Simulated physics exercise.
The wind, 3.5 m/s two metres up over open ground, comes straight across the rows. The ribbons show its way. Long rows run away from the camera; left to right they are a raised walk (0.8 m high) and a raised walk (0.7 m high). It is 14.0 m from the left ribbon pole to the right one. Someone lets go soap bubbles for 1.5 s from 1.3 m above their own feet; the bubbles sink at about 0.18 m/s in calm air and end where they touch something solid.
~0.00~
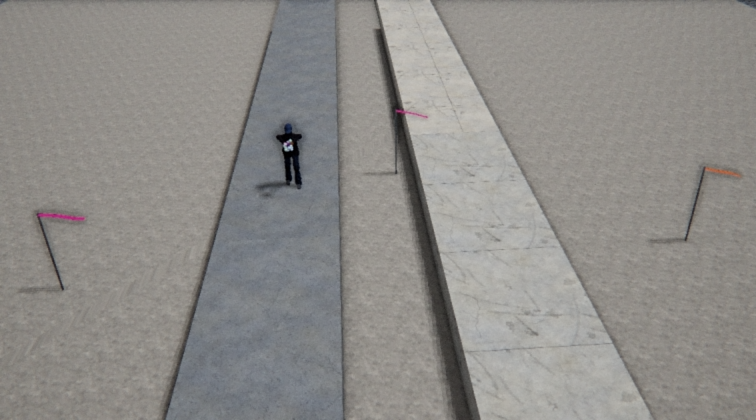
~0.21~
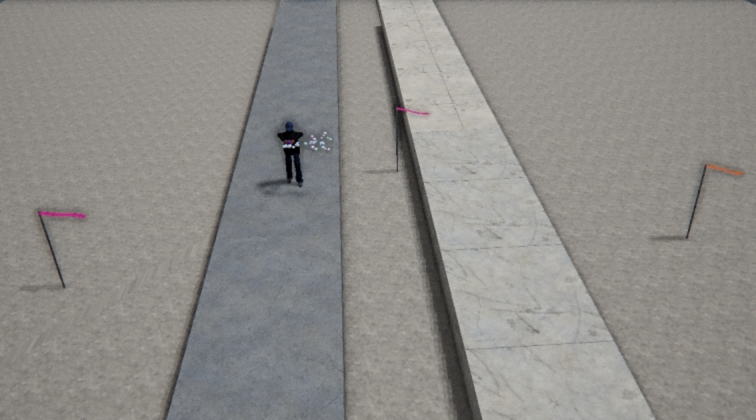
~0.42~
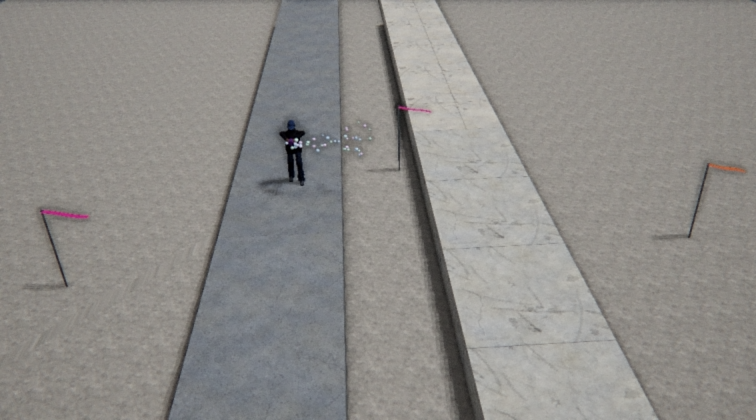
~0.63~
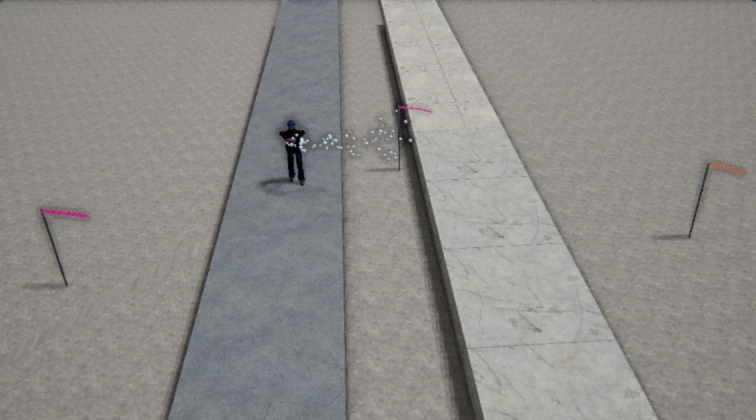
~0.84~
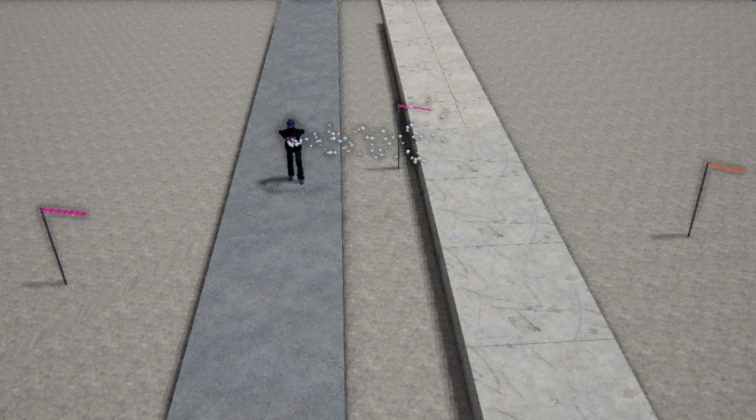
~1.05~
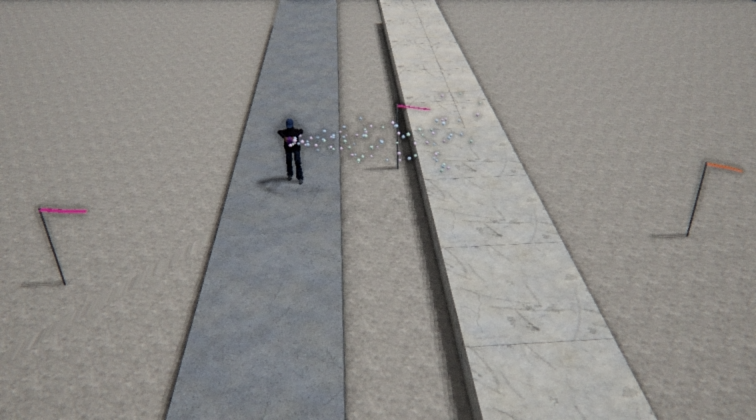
Sandy ground with two raised walks, a person on the left one releasing bubbles that stream rightward past a pink ribbon.
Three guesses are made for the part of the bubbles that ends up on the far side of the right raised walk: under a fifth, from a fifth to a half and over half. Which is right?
It is over half that ends up on the far side.
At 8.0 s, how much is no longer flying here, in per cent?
Near 40 %.
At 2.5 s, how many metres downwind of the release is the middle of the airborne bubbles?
About 6.0 m.
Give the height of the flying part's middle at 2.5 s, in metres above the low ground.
Roughly 1.8 m up.
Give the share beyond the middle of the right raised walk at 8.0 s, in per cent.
Near 95 %.
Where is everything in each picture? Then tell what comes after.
The first frame shows the left ribbon ends at (85, 219), leaning 80 degrees to the right and the bubbles in the air span x = 285 to 295 around y = 150.
The second frame shows the right ribbon ends at (742, 173), leaning 75 degrees to the right and the bubbles in the air span x = 290 to 330 around y = 145.
The third frame shows the inner ribbon ends at (432, 112), leaning 80 degrees to the right, the bubbles in the air span x = 295 to 370 around y = 145 and the top of the right raised walk crosses (481, 187).
The fourth frame shows the left ribbon ends at (88, 216), leaning 80 degrees to the right and the bubbles in the air span x = 295 to 405 around y = 145.
The fifth frame shows the right ribbon ends at (745, 171), leaning 75 degrees to the right and the bubbles in the air span x = 290 to 435 around y = 140.
The sixth frame shows the inner ribbon ends at (430, 109), leaning 80 degrees to the right, the bubbles in the air span x = 295 to 465 around y = 140 and the top of the right raised walk crosses (479, 186).
After 2.5 s, 97 % is in the air or yet to come; 81 % is beyond the right raised walk; the middle of what still flies is 1.7 m above the low ground, near (548, 145).
After 4.0 s, 93 % is in the air or yet to come; 97 % is beyond the right raised walk; the middle of what still flies is 1.3 m above the low ground, near (726, 154).
After 8.0 s, 62 % is in the air or yet to come; 97 % is beyond the right raised walk.
After 20.0 s, 0 % is in the air or yet to come; 97 % is beyond the right raised walk.
After 45.0 s, 0 % is in the air or yet to come; 97 % is beyond the right raised walk.
